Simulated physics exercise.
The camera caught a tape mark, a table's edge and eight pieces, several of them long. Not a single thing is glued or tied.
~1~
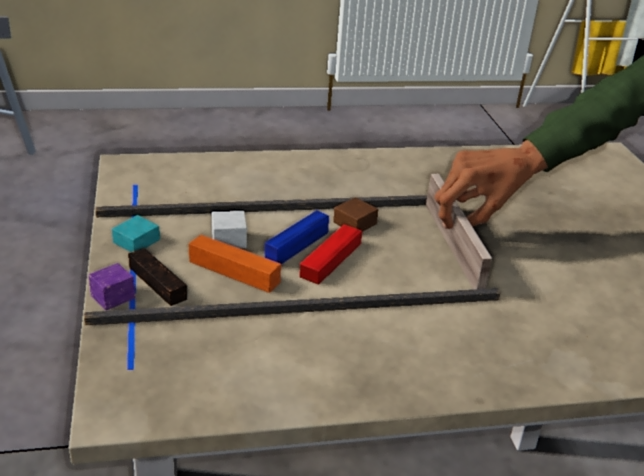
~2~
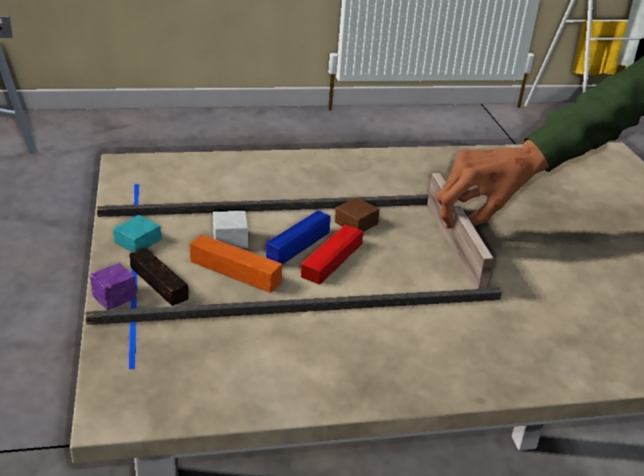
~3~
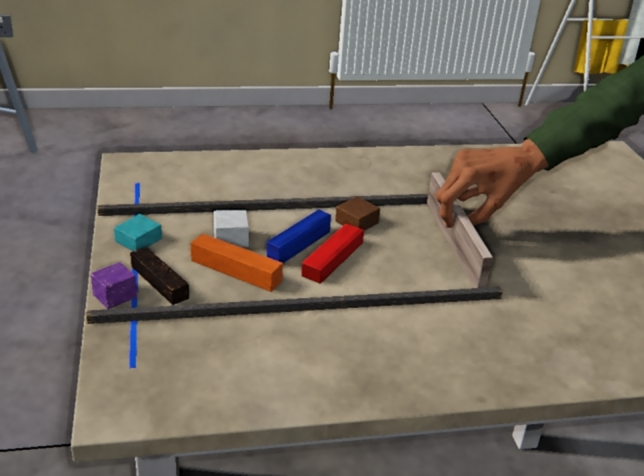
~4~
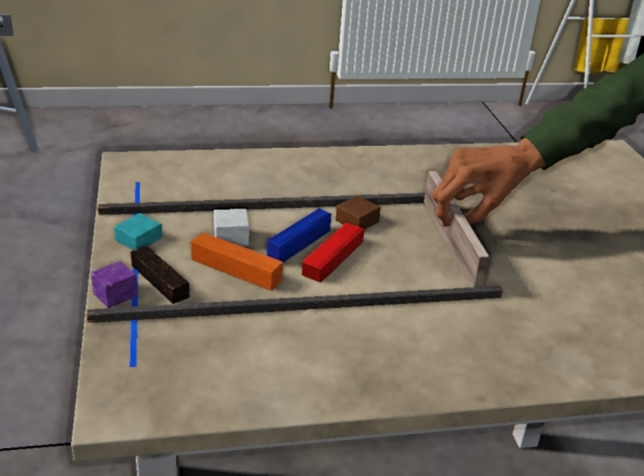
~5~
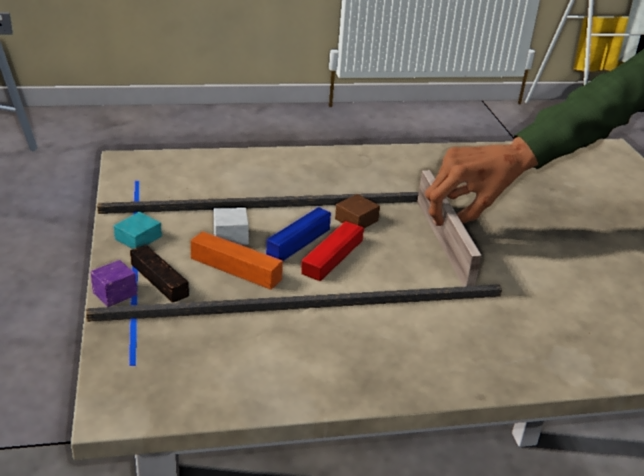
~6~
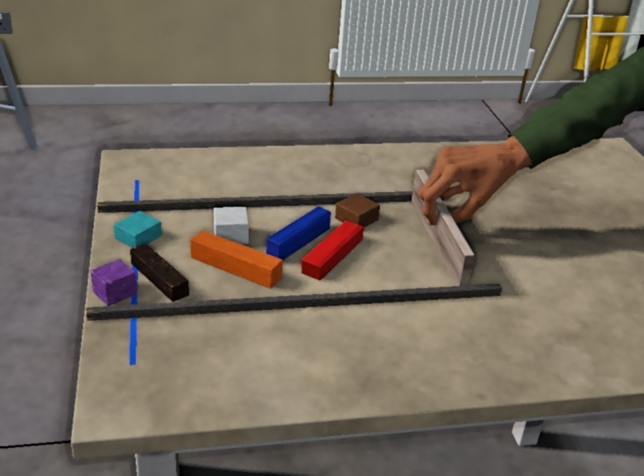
Upright board held by a hand sliding slightly left between two dark rails, eight coloured blocks lying still on the table.
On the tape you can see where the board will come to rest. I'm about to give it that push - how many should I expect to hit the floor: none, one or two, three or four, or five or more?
Expect five or more.
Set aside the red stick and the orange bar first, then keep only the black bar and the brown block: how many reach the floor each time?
2 for the first case, 3 for the second.
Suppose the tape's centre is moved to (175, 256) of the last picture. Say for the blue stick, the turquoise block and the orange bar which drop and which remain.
The outcome is that the blue stick does not come off, the turquoise block goes down and the orange bar does not come off.
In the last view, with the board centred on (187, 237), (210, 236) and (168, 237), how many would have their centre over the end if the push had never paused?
Middles past end - pos 1: 1, pos 2: 0, pos 3: 2.
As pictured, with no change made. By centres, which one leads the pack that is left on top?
The blue stick is the one.
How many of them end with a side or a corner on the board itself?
The number is 2.
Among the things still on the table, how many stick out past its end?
The count would be 1.
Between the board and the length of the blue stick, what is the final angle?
The angle is some 10°.
Early on, none off yet; purple block at rest near (114, 282); turquoise block at rest near (138, 230); black bar at rest near (159, 272).
A while later, none off yet; purple block travelled a little near (94, 287); turquoise block on its side near (76, 254); black bar travelled a little near (118, 281).
Finally, the number that fall off is five or more; lost, orange bar, white block, black bar, turquoise block and purple block.
